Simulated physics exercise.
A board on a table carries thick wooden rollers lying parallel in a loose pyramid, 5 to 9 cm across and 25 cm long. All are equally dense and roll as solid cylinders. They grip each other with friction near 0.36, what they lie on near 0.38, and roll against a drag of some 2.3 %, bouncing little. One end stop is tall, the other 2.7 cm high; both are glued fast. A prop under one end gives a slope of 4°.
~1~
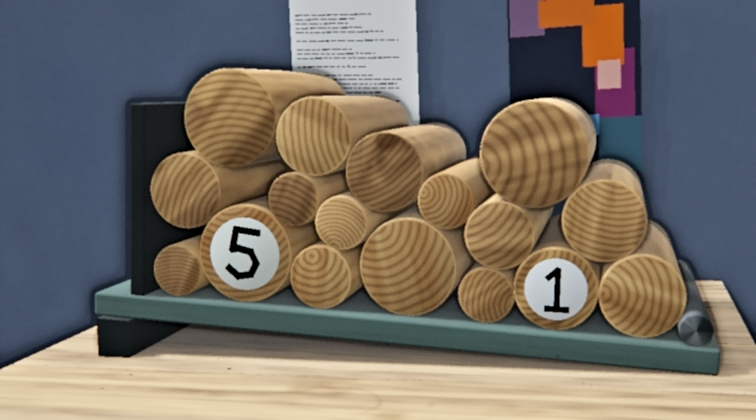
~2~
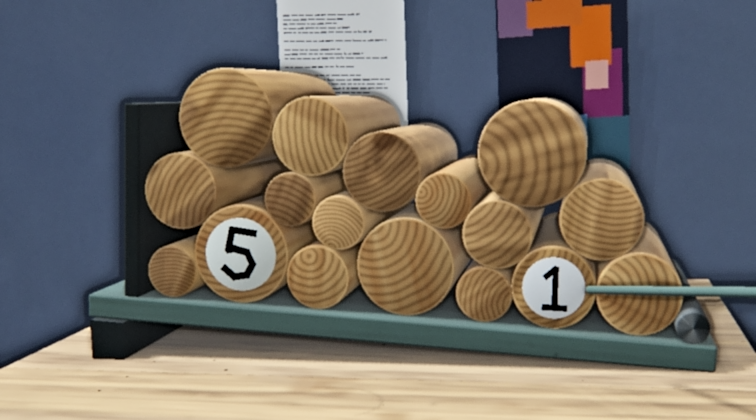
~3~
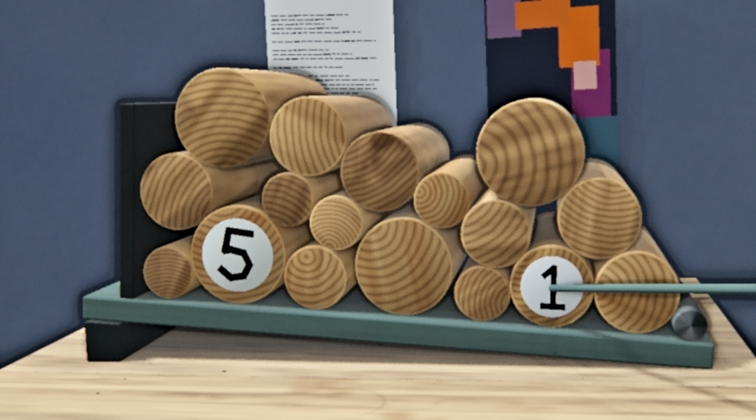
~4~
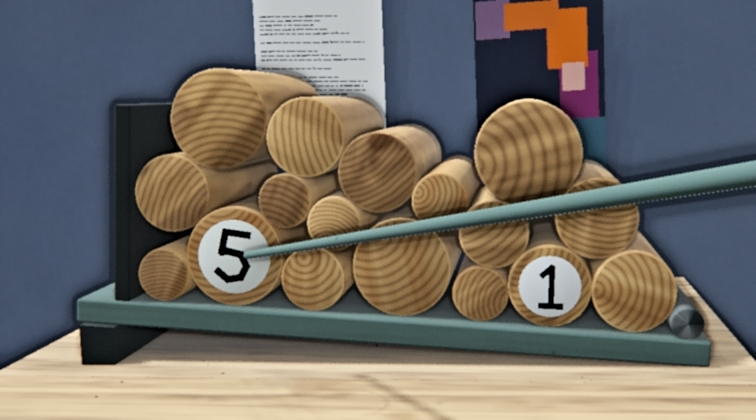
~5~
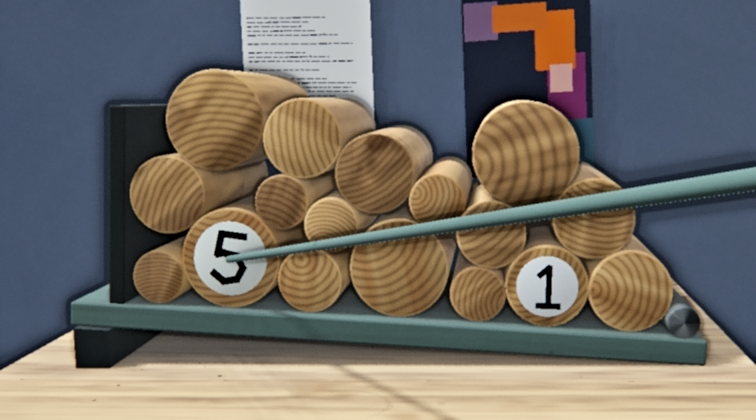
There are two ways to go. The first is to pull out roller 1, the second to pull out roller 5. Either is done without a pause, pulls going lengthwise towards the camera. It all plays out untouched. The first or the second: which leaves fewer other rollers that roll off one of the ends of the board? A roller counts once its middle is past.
The second.
First choice, 0.81 s in, 11 now displaced over 2 cm; not one off the ends of the board; the one last seen at (594, 219) 5 cm right and 0.4 cm up.
First choice, at rest by 1.7 s, 11 moved over 2 cm; 2 off the right end of the board; the one last seen at (594, 219) fallen off to the right; top of the pile 23 cm high, from 27 cm.
Second choice, 0.72 s in, 3 now displaced over 2 cm; not one off the ends of the board; the one last seen at (281, 203) 6 cm left and 6 cm down.
Second choice, at rest by 1.1 s, 4 moved over 2 cm; not one off the ends of the board; the one last seen at (281, 203) 6 cm left and 7 cm down; top of the pile 25 cm high, from 27 cm.
